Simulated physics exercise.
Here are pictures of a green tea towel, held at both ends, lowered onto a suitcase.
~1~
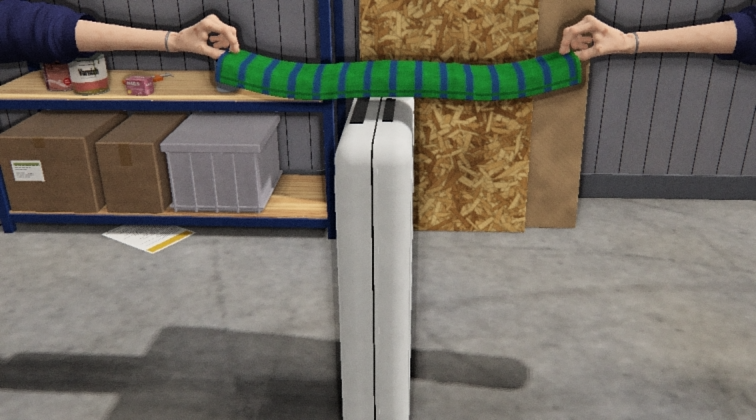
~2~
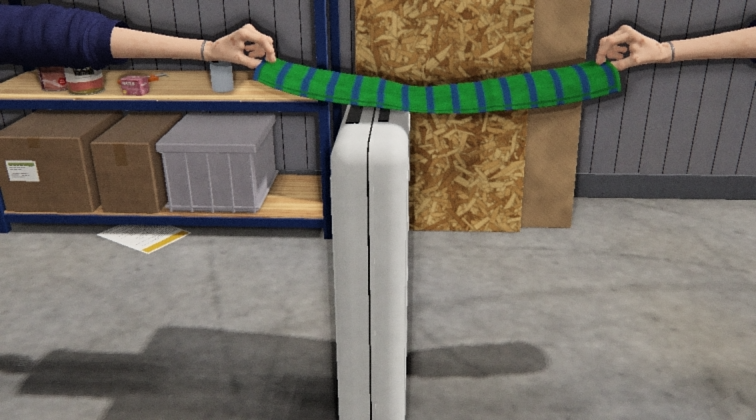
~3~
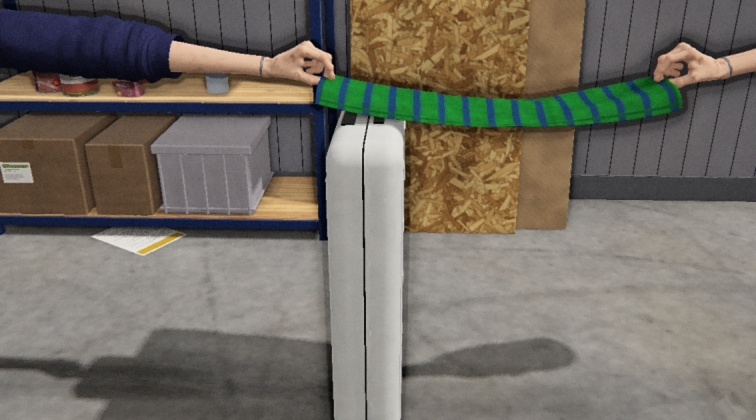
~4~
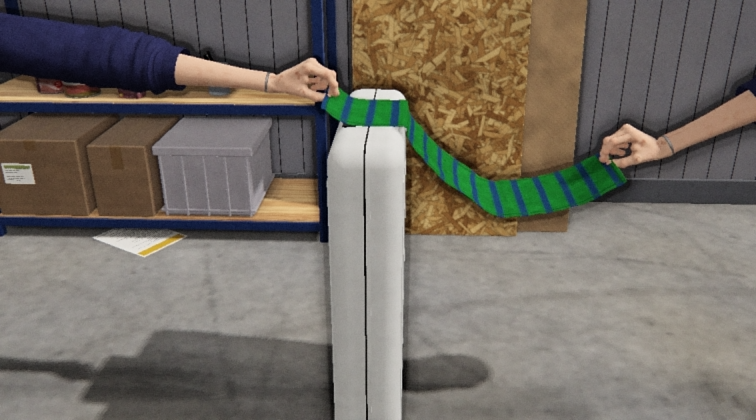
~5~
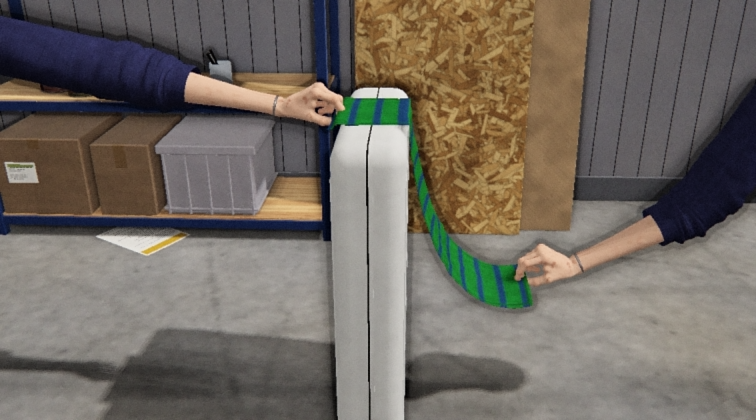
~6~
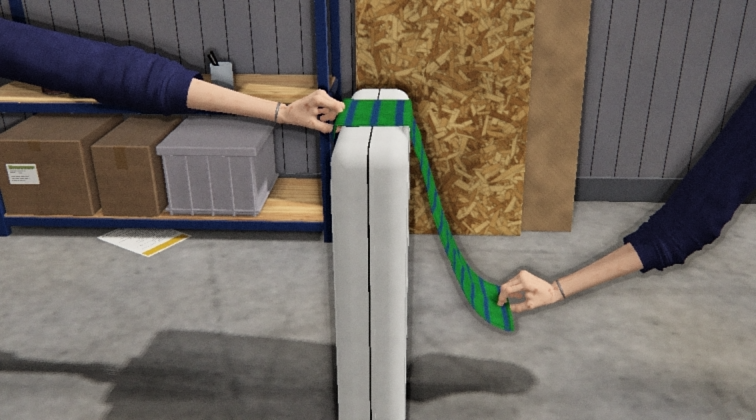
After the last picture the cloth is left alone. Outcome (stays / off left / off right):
Off right.
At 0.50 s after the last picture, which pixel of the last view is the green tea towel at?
I'd say it's somewhere close to (429, 370) in the last view.
Then, 0.26 s later than the last view, tea towel sliding right.
Then, 0.50 s later than the last view, tea towel clear of the top and falling near (429, 370).
Then, 0.74 s later than the last view, tea towel in a heap on the floor near (427, 404).
Finally, tea towel in a heap on the floor near (427, 405). The green tea towel is pulled rightwards.
